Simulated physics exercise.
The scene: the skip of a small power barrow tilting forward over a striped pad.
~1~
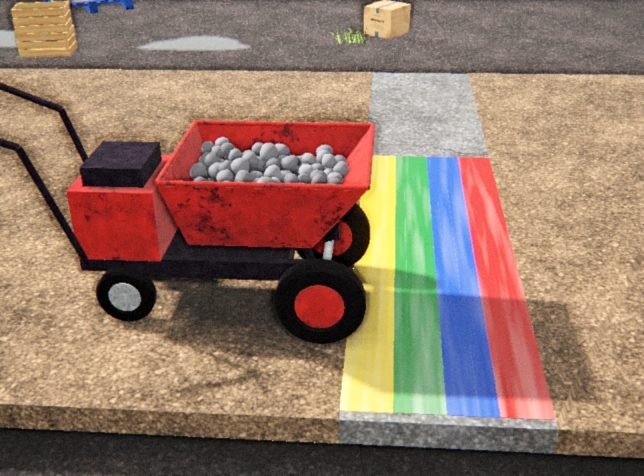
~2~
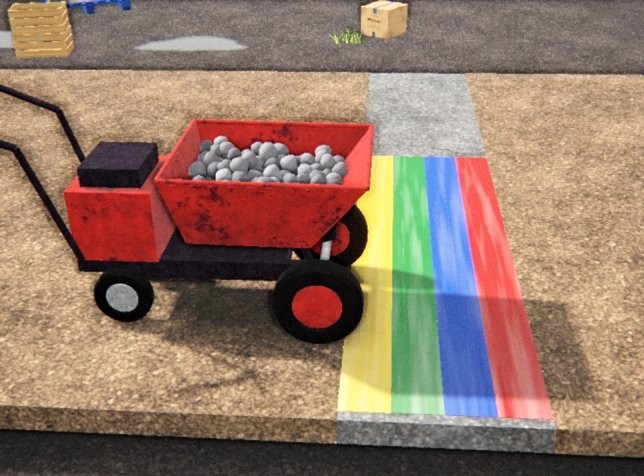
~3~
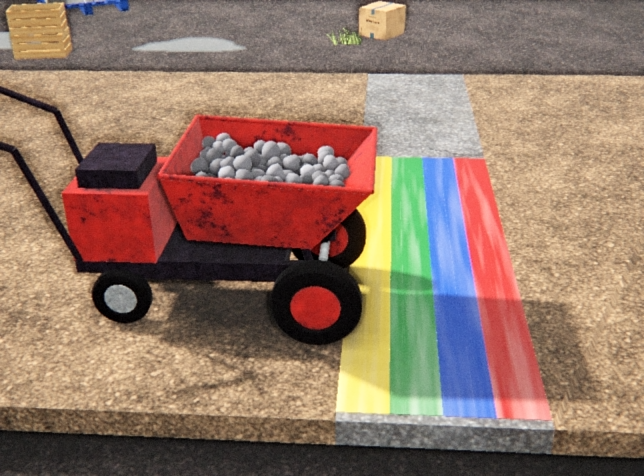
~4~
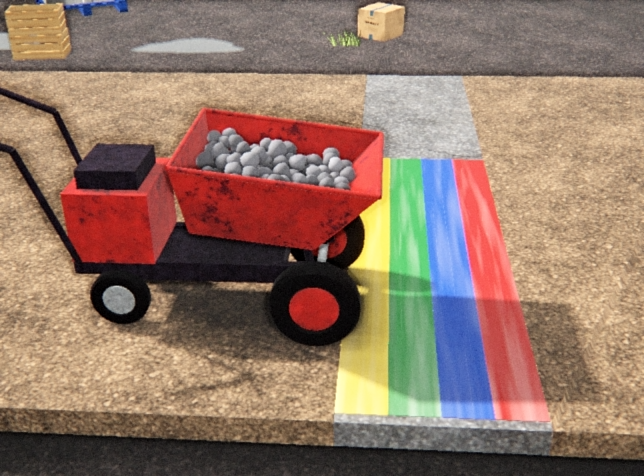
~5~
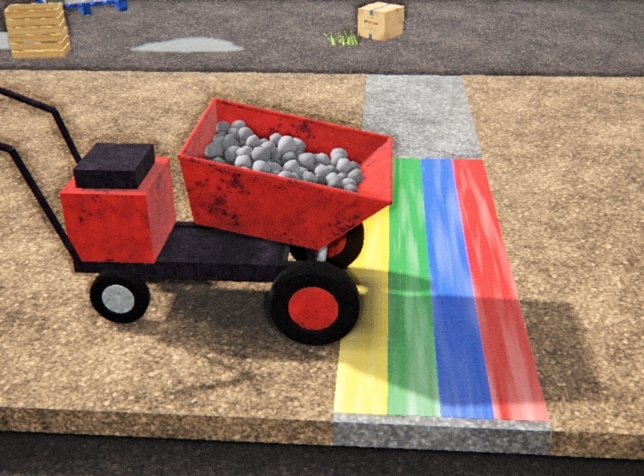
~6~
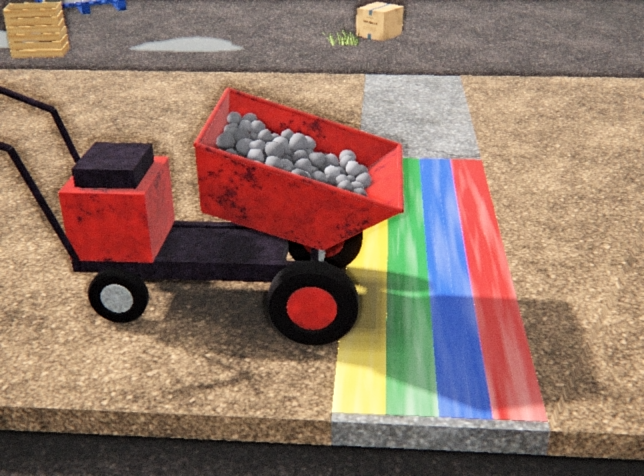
Red skip of a small power barrow, loaded with round grey cobbles, sitting level, then tilting forward to the right beside a striped pad.
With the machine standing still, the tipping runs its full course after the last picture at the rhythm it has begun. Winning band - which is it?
Winning band: The red one.
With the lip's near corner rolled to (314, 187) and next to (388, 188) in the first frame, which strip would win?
Case 1 - the strip in blue; case 2 - red.
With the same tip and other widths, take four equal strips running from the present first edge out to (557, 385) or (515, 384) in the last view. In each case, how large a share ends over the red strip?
40 and 30 in a hundred.
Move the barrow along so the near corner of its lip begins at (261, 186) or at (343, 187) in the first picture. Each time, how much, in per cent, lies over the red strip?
10 % and 30 %.
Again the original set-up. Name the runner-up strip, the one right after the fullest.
It's the blue one next.
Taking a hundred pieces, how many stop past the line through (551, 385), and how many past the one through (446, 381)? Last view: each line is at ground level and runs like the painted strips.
Respectively 30 and 90 %.
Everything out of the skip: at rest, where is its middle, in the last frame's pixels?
I'd mark it at roughly (503, 304).
Soon after the last picture, skip tipped steeply; all in the skip.
A little later, skip tipped steeply; most in the skip; a small part over the blue strip; a small part over the red strip; a stray few falling.
Later still, skip tipped right over; about a quarter in the skip; a stray few over the green strip; about a quarter over the blue strip; about a third over the red strip; about a quarter off the paint.
At rest, skip tipped right over; a small part in the skip; none over the yellow strip; a stray few over the green strip; about a quarter over the blue strip; about a third over the red strip; about a quarter off the paint.
